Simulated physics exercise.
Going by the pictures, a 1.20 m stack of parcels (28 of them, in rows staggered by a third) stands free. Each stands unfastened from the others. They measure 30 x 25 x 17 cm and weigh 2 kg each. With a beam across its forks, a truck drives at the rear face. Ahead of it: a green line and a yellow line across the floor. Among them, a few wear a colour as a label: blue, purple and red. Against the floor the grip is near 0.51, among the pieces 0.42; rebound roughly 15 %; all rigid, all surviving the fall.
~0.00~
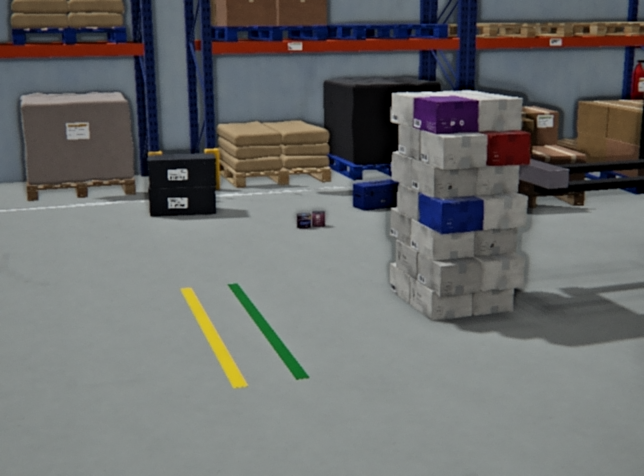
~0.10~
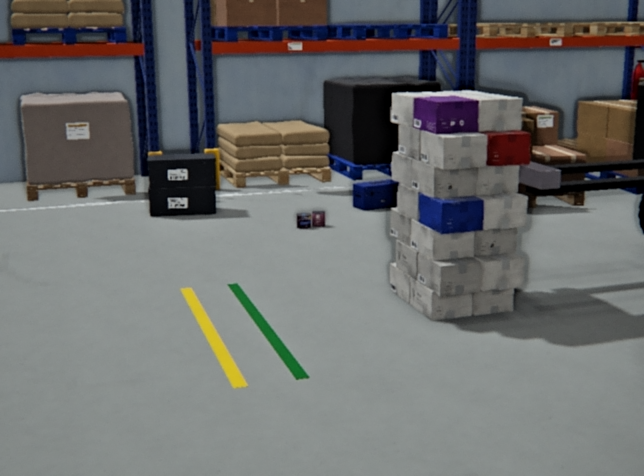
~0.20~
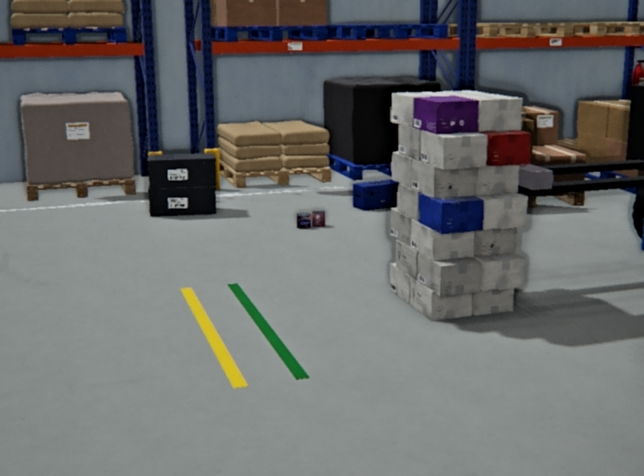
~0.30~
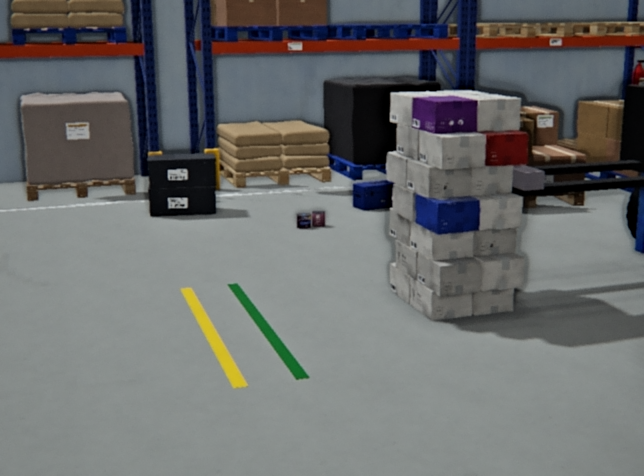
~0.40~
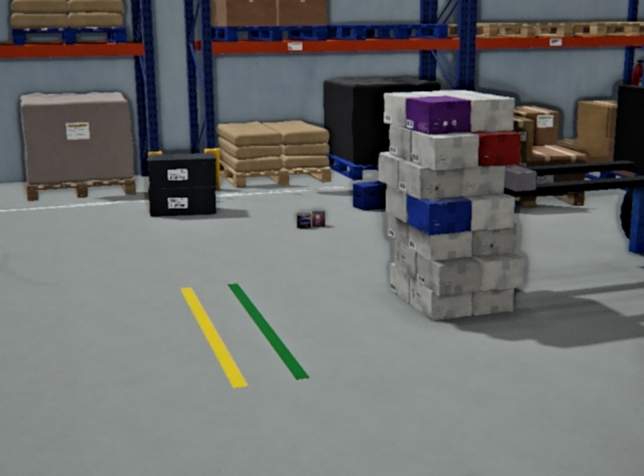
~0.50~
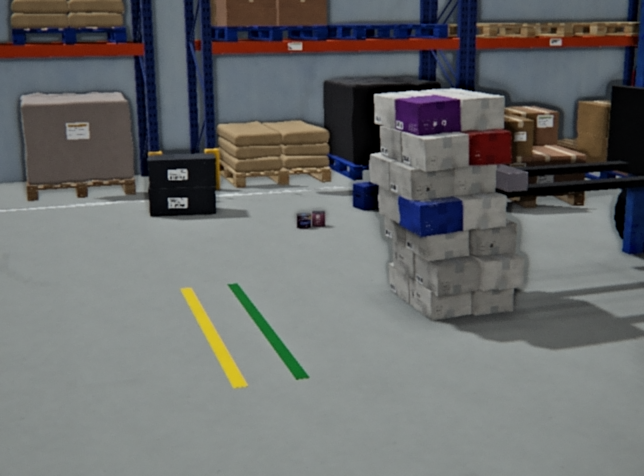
A dark beam on a vehicle at the right edge moves left toward a free-standing stack of mostly white parcels and closes the gap behind it. The upper rows, with the purple, red and blue parcels, then slide gradually left, while the bottom rows stay in place beyond the green and yellow floor lines.
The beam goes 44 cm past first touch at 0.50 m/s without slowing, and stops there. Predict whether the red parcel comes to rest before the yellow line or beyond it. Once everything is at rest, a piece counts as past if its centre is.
It never arrives at the line.
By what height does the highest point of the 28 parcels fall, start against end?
I make it close to 45 cm.
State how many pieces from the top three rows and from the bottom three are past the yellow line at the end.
From above 4, from below 0.
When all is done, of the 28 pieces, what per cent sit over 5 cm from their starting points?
It works out to 80 percent.
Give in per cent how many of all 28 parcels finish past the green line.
Result: Around 20 per cent.
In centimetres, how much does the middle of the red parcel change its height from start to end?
Lower by close to 80 cm.
By 0.92 s, none of the 28 parcels past the yellow line, 22 disturbed; red parcel tilted 9°; purple parcel tilted 26°, 8 cm lower.
By 1.36 s, 3 of the 28 parcels past the yellow line; red parcel tilted 60°, 28 cm lower; blue parcel on its side.
When it is over (2.7 s), 4 of the 28 parcels past the yellow line; red parcel on its side; blue parcel on its side; purple parcel on its side. In pixels of the last frame, middles, red parcel near (489, 301), blue parcel near (286, 309).
